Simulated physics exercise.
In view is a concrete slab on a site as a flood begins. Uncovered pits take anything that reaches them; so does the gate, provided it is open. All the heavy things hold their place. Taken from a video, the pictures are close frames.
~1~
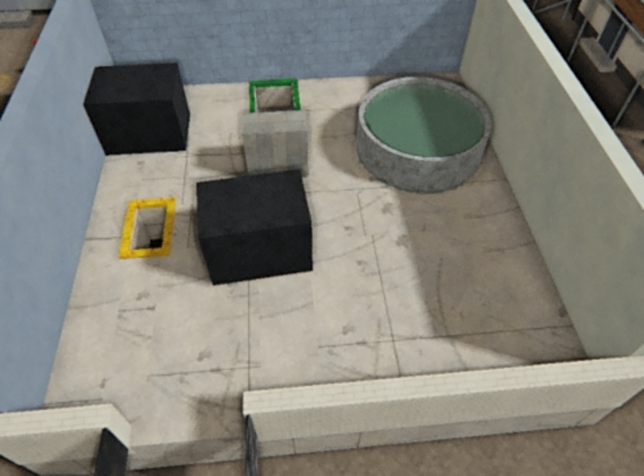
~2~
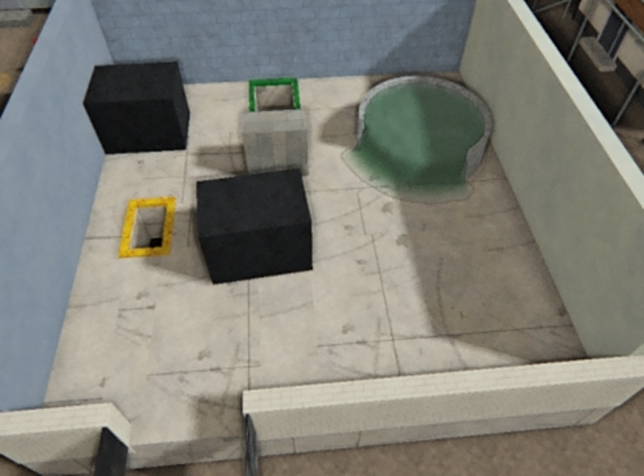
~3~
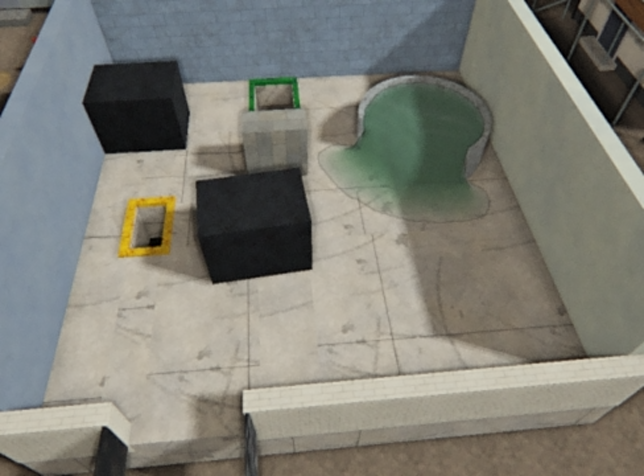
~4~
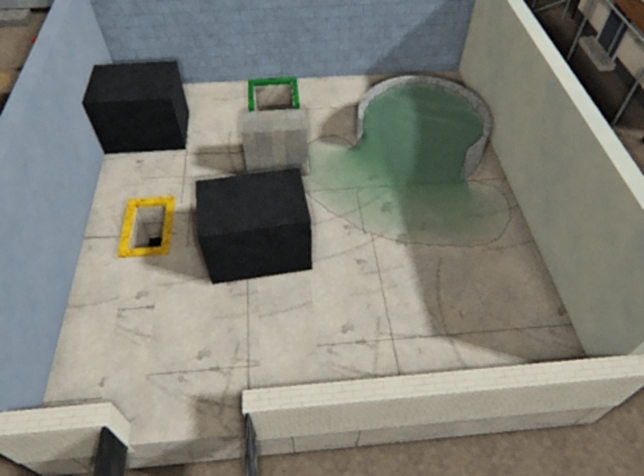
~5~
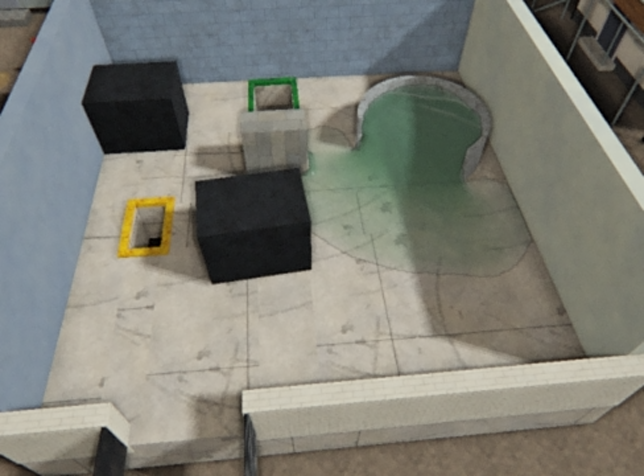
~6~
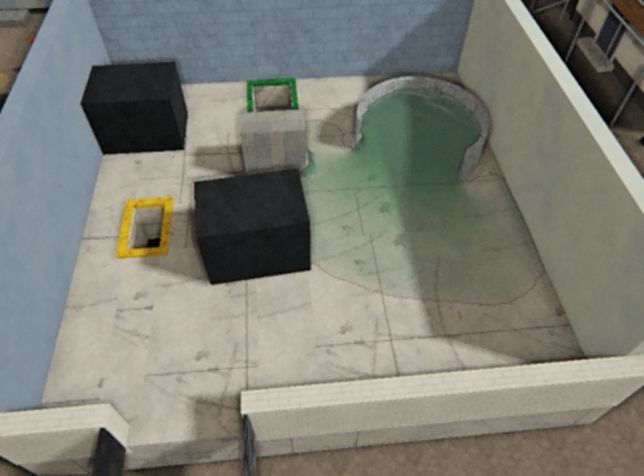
To begin with, still green water fills a round pool at the back right of a walled concrete slab with dark blocks and two framed openings. Water then pours through a gap in the pool's front and spreads left and forward, thinning into a wide sheet across the right side.
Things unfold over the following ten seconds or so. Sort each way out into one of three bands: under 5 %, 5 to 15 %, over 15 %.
Sorted: Gate - 5 to 15 %; green pit - under 5 %; yellow pit - 5 to 15 %.
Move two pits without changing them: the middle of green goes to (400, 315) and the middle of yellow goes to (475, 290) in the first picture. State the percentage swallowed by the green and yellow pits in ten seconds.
Green 20%, yellow 12%.
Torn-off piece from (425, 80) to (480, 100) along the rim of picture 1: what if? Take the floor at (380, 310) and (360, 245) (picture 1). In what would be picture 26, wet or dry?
Result, in sequence: Untouched by the flood; untouched by the flood.
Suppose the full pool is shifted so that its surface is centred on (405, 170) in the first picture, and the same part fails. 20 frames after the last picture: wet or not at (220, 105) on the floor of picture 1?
There: No water.
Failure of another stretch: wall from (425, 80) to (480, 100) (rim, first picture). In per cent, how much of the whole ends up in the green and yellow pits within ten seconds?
Approximately, green takes 35 % and yellow takes 0 %.
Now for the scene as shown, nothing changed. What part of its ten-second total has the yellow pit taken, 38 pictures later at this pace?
Around 80 in a hundred.
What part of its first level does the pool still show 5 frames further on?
It works out to roughly 44 %.
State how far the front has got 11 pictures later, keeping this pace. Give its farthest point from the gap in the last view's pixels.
Pixel estimate: (191, 419).
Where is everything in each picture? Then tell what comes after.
The first picture shows still water in the round pool at (424, 119).
In the second picture, the front is at (469, 188), out from the gap at (401, 175).
In the third picture, water pours out at (400, 177) and has run to (326, 154).
In the fourth picture, the front is at a hidden place, out from the gap at (399, 179).
In the fifth picture, water pours out at (399, 179) and has run to (509, 263).
In the sixth picture, water pours out at (398, 180) and has run to (521, 288).
A moment on, water covers 45 % of the floor; the gate 0 %, the green pit 0 %, the yellow pit 0 %.
Next, water covers 50 % of the floor; the gate 0 %, the green pit 0 %, the yellow pit 2 %.
Then, water covers 60 % of the floor; the gate 2 %, the green pit 0 %, the yellow pit 5 %.
Later, water covers 75 % of the floor; the gate 4 %, the green pit 0 %, the yellow pit 6 %.
In the end, water covers 90 % of the floor; the gate 7 %, the green pit 0 %, the yellow pit 7 %.
